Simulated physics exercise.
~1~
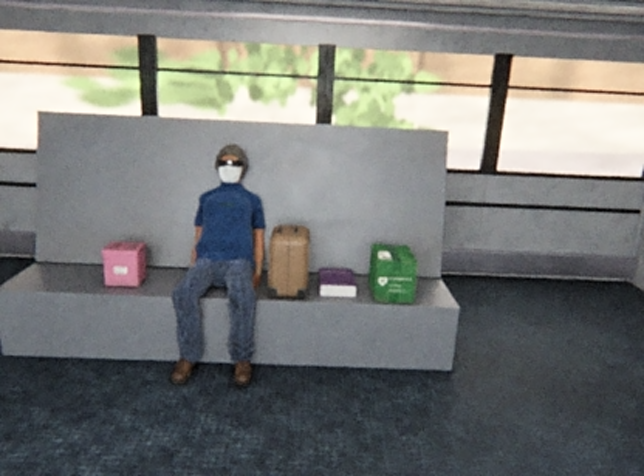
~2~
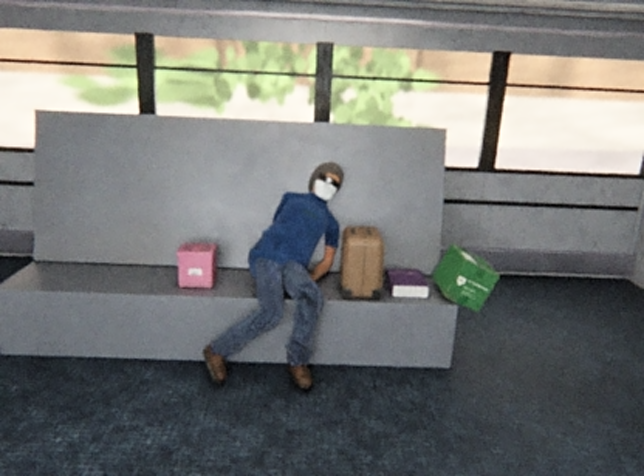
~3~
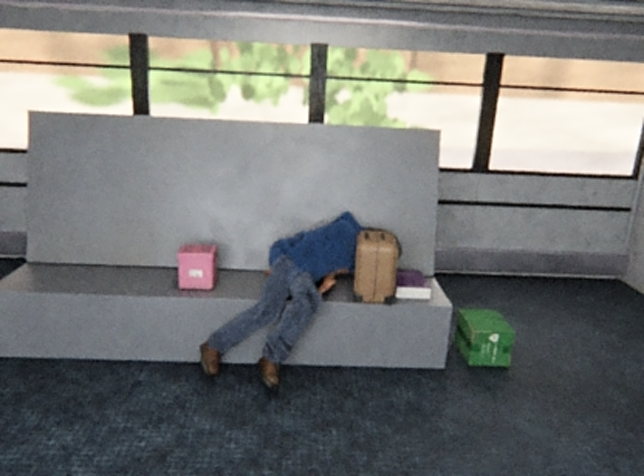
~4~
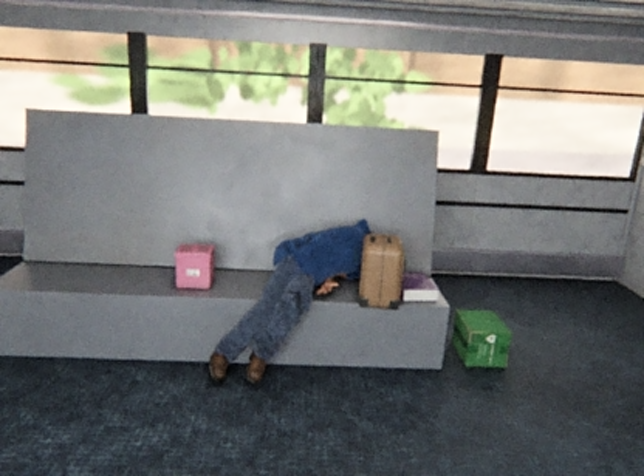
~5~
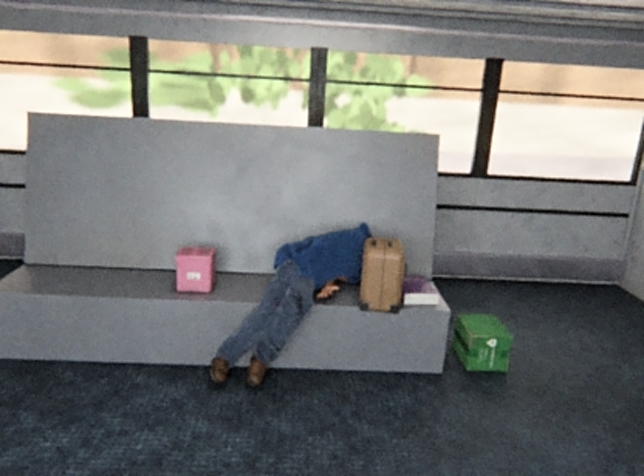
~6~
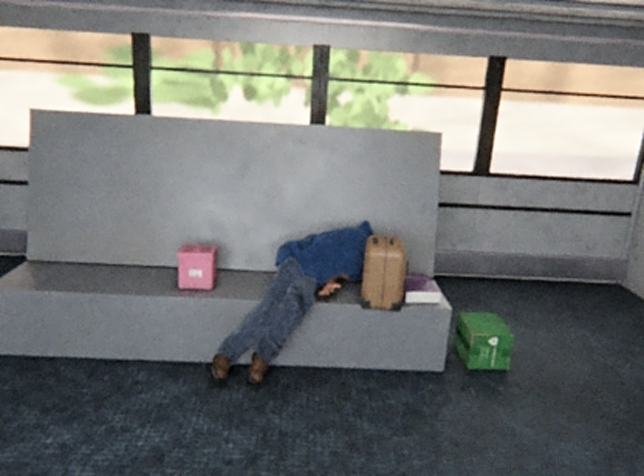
The clip opens on a person in a blue shirt, jeans, cap and white face mask sitting on a grey bench by the windows, with a pink tub to the left and a brown case, purple folder and green holdall to the right. The loose things slide right along the seat, and the sleeper's upper body leans the same way. The green holdall tips over the bench end and drops to the floor. The sleeper slumps down sideways behind the brown case, head hidden, legs trailing left. Everything settles, with the case still upright and the folder and tub also on the seat.
